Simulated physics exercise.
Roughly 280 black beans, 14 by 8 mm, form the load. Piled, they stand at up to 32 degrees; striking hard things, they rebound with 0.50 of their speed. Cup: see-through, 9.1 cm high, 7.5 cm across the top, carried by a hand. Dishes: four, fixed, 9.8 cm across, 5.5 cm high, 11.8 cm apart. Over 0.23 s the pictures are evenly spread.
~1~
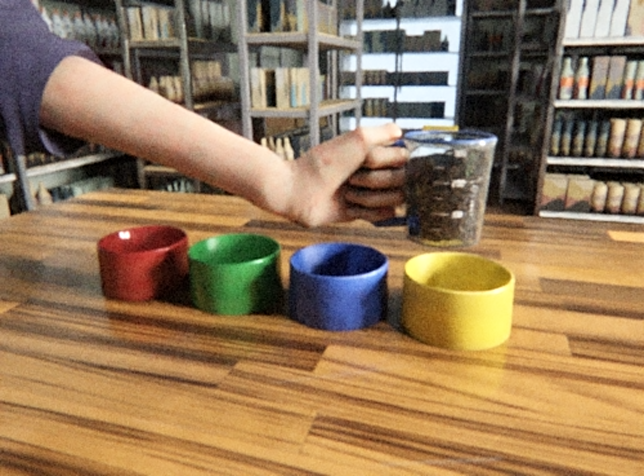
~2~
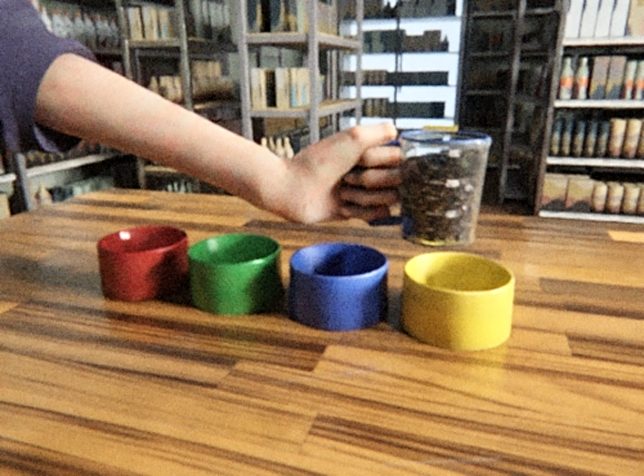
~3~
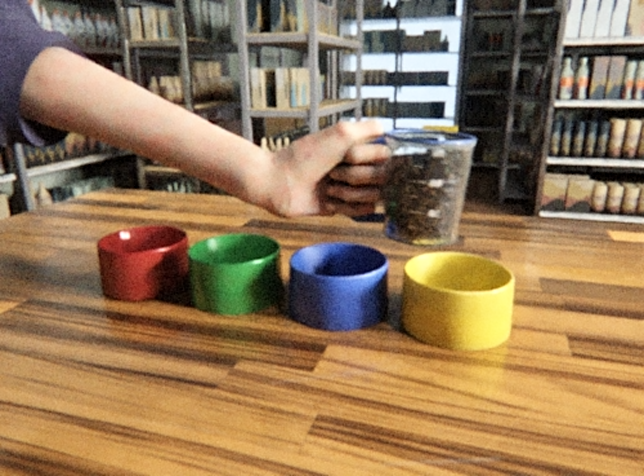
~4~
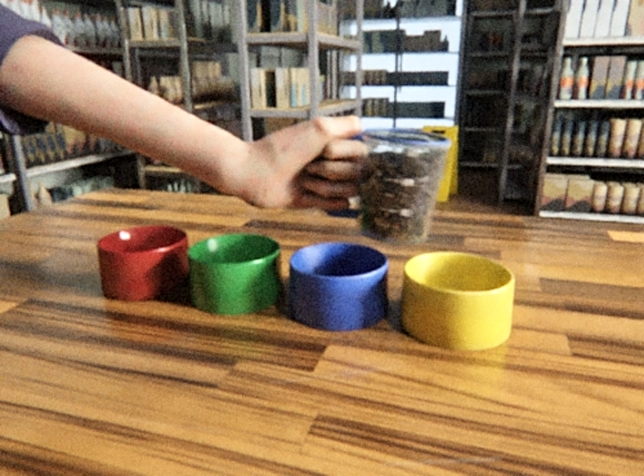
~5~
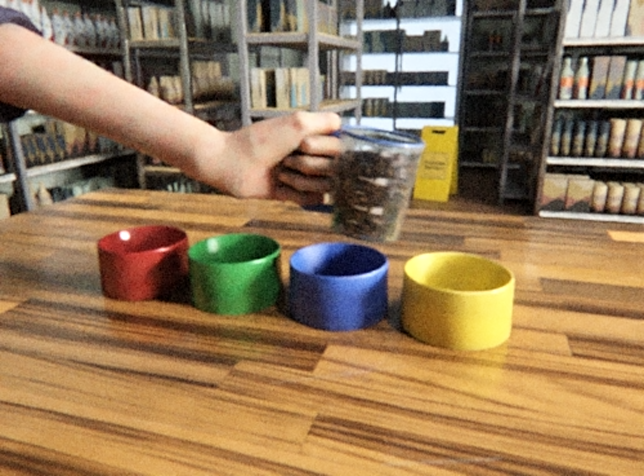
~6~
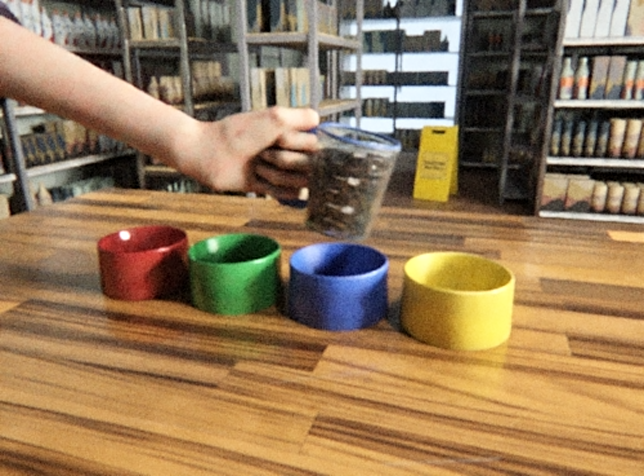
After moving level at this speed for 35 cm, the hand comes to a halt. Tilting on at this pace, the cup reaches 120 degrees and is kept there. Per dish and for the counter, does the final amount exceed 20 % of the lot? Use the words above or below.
Red - above; blue - below; green - below; yellow - below; counter - above.
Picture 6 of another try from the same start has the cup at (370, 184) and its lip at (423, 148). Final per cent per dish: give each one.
Per cent kept: Red 60; blue 0; green 0; yellow 0.
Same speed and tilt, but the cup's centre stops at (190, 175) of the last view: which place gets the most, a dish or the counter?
The largest share goes to green.
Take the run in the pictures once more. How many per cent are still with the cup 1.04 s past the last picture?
Roughly 90 percent.
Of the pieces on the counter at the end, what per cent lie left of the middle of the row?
That works out to close to 100 per cent.
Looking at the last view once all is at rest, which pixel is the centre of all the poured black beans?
Roughly (169, 275).
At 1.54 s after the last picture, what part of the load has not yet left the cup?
My guess is near 10 per cent.
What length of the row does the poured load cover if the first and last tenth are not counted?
9 cm, roughly.
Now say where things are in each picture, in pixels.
The first frame shows cup at (445, 188), tilt 0 degrees, lip at (494, 138), moved 0.0 cm; middle of the pieces at (451, 191); yellow dish at (458, 272); blue dish at (339, 259); green dish at (235, 249); red dish at (143, 239).
The second frame shows cup at (440, 188), tilt 1 degrees, lip at (489, 139), moved 0.5 cm; middle of the pieces at (445, 191).
The third frame shows cup at (424, 187), tilt 3 degrees, lip at (473, 140), moved 1.9 cm; middle of the pieces at (429, 190).
The fourth frame shows cup at (399, 185), tilt 6 degrees, lip at (448, 142), moved 4.3 cm; middle of the pieces at (403, 189).
The fifth frame shows cup at (373, 184), tilt 10 degrees, lip at (423, 145), moved 6.7 cm; middle of the pieces at (377, 188).
The sixth frame shows cup at (347, 182), tilt 14 degrees, lip at (398, 147), moved 9.2 cm; middle of the pieces at (351, 187); yellow dish at (458, 272); blue dish at (339, 259); green dish at (235, 249); red dish at (143, 239).
Then, 0.63 s after the last picture, tilt 64 degrees; cup holds 100 %.
Then, 1.04 s after the last picture, tilt 97 degrees; cup holds 90 %.
Then, 1.54 s after the last picture, tilt 120 degrees; cup holds 10 %, red 55 %, green 5 %.
In the end, red 60 %, blue 0 %, green 5 %, yellow 0 %, counter 40 %.
